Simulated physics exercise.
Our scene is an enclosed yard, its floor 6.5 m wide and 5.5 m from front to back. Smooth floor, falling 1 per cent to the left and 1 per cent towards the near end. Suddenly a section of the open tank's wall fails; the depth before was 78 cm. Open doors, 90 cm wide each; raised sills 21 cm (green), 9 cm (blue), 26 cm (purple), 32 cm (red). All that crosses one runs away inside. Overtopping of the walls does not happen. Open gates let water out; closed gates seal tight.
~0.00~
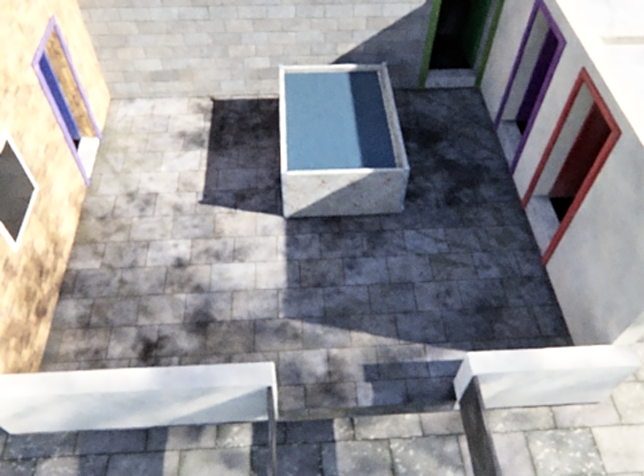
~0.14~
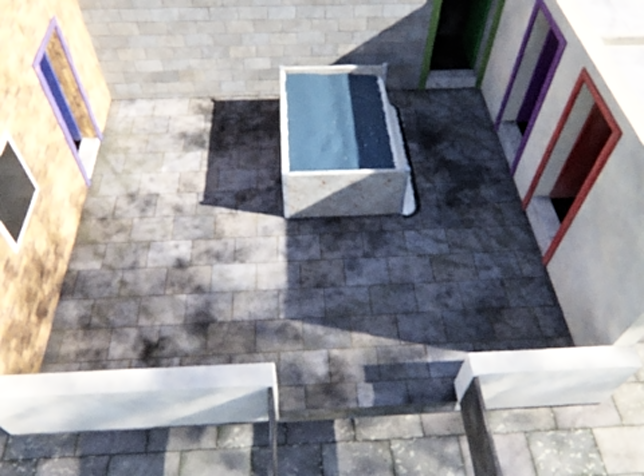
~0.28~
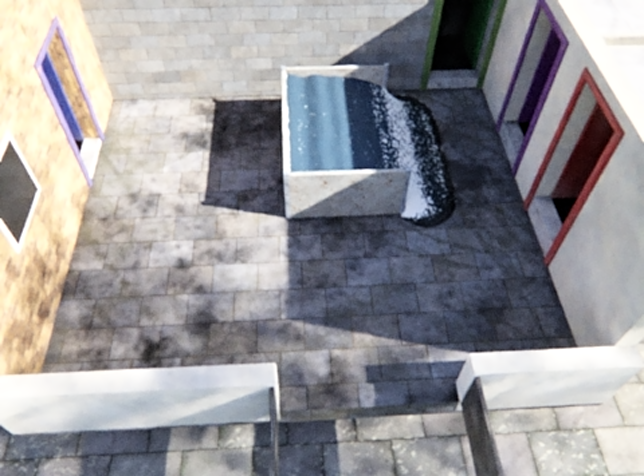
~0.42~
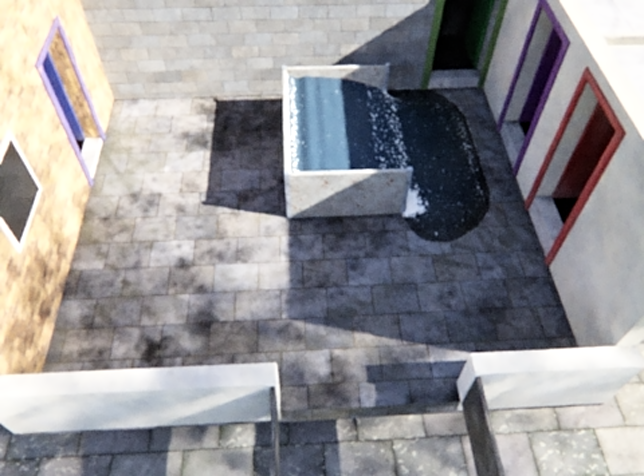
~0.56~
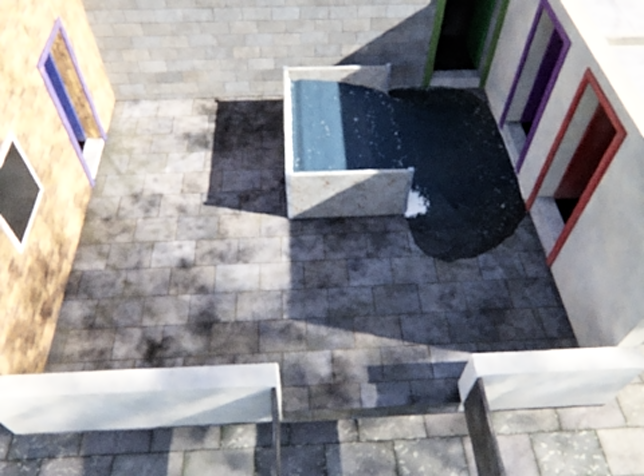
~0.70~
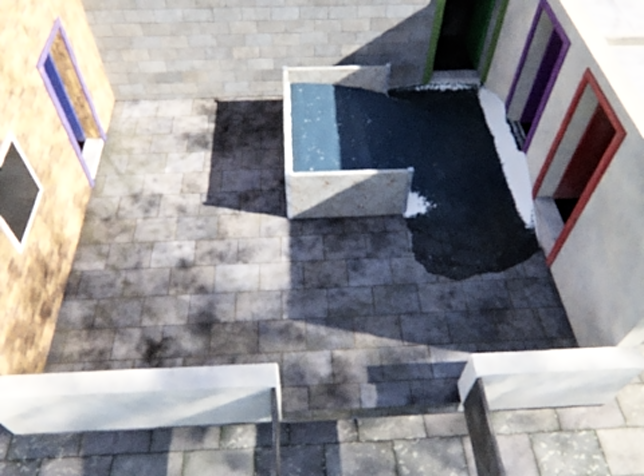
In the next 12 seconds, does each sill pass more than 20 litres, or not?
At the end, at the green door I expect the water to rise above the limit, at the blue door I expect the water to hold within the limit, at the purple door I expect the water to rise above the limit, at the red door I expect the water to hold within the limit.
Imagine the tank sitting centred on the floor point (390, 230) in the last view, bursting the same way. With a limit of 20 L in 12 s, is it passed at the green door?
Green: Too much.
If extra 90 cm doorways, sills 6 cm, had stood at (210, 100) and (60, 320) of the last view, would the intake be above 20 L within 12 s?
In the order given, lower then higher.
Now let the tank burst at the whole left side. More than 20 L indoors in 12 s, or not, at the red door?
Against the limit, red does not exceed it.
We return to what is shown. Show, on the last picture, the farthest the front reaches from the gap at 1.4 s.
About pixel (580, 361).
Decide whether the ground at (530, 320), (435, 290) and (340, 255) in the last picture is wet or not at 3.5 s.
Listed in sequence, the spots are drenched, drenched and bone dry.
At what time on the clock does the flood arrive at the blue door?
Arrival: Blue 4.5 s.
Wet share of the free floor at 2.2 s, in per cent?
I'd say around 30 %.
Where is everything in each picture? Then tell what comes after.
In the first frame, still water, 78 cm deep, in the open tank at (339, 118).
In the second frame, water pours out at (389, 141) and has run 1.3 m, to (405, 215); typically 7 cm deep outside, 78 cm at the open tank's back.
In the third frame, water pours out at (390, 145) and has run 1.5 m, to (405, 99); typically 14 cm deep outside, 76 cm at the open tank's back.
In the fourth frame, the front is at (457, 233), 1.8 m from the gap at (391, 146); 3.8 m2 of floor is under water; 68 cm left at the back of the open tank.
In the fifth frame, the front is at (458, 89), 2.2 m from the gap at (392, 147); 5.9 m2 of floor is under water; 67 cm left at the back of the open tank.
In the sixth frame, the front is at (537, 243), 2.6 m from the gap at (392, 148); 6.7 m2 of floor is under water; 63 cm left at the back of the open tank.
After 1.4 s water covers 25 % of the floor and is deepest (52 cm) near (508, 162); green door 37 cm at the sill, 18 L in, blue door not reached, purple door 51 cm at the sill, 94 L in, red door 29 cm at the sill, 0 L in.
After 2.2 s water covers 30 % of the floor and is deepest (41 cm) near (585, 375); green door 35 cm at the sill, 91 L in, blue door not reached, purple door 37 cm at the sill, 184 L in, red door 24 cm at the sill, 1 L in.
After 3.5 s water covers 50 % of the floor and is deepest (28 cm) near (566, 362); green door 19 cm at the sill, 133 L in, blue door not reached, purple door 17 cm at the sill, 202 L in, red door 13 cm at the sill, 1 L in.
After 7.0 s water covers 80 % of the floor and is deepest (14 cm) near (35, 404); green door 3 cm at the sill, 135 L in, blue door 6 cm at the sill, 1 L in, purple door 8 cm at the sill, 202 L in, red door 14 cm at the sill, 1 L in.
After 12.0 s water covers 100 % of the floor and is deepest (12 cm) near (35, 404); green door 3 cm at the sill, 135 L in, blue door 7 cm at the sill, 1 L in, purple door 4 cm at the sill, 202 L in, red door 4 cm at the sill, 1 L in.
